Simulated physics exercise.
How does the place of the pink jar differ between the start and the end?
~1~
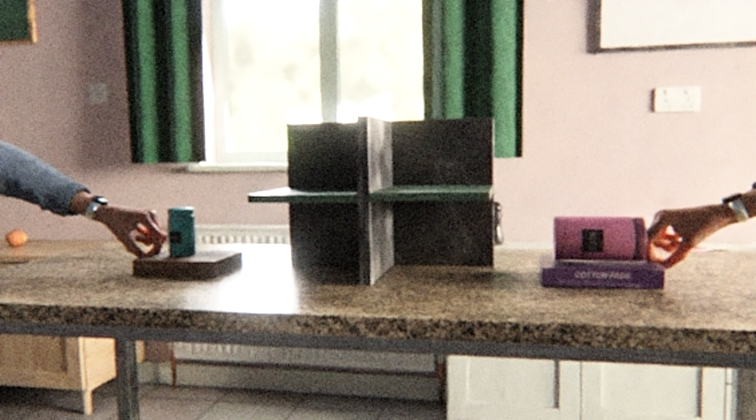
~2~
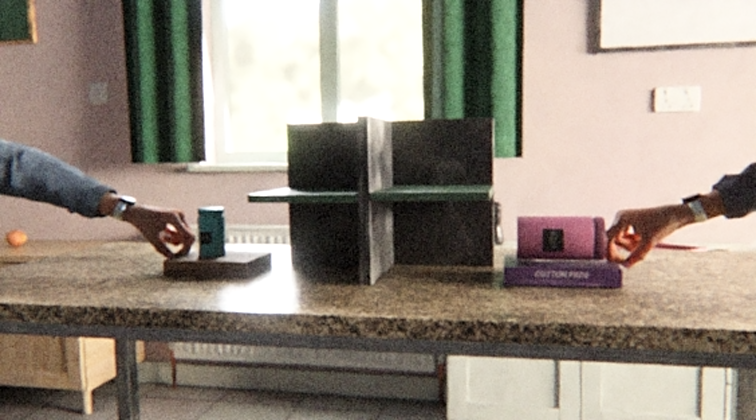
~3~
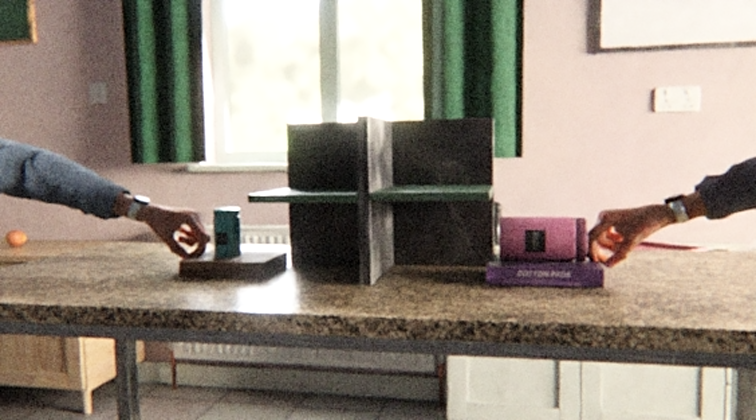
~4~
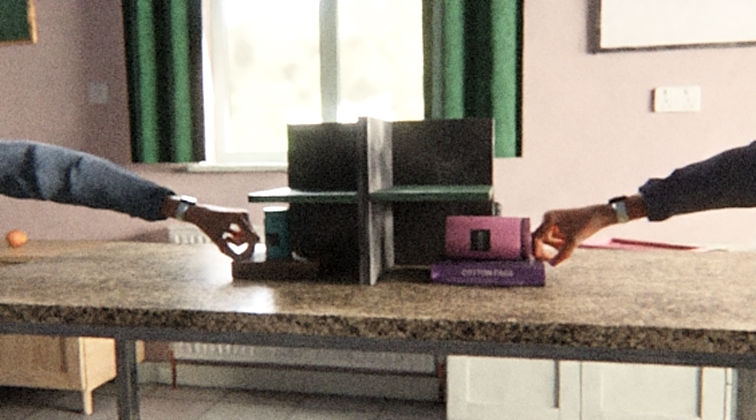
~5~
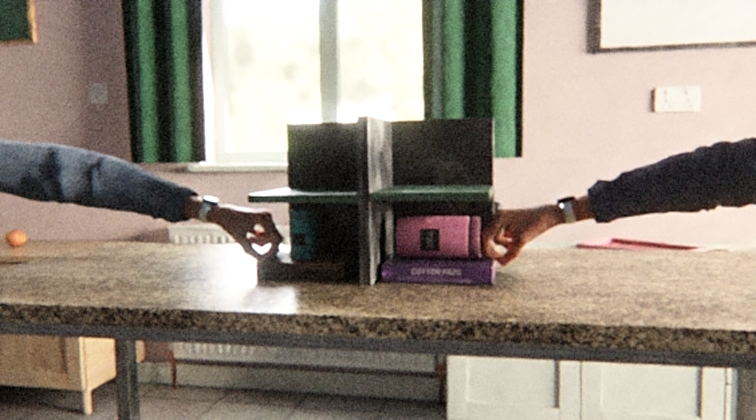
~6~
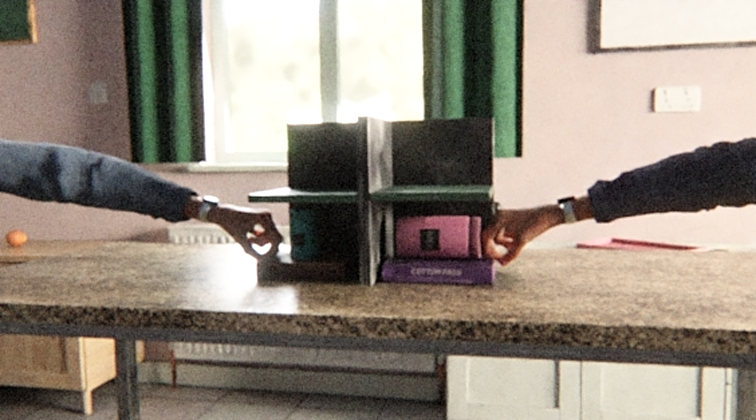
At the start the pink jar lies out on the right, clear of the shelf. By the end it is further left, under the right side of the shelf.
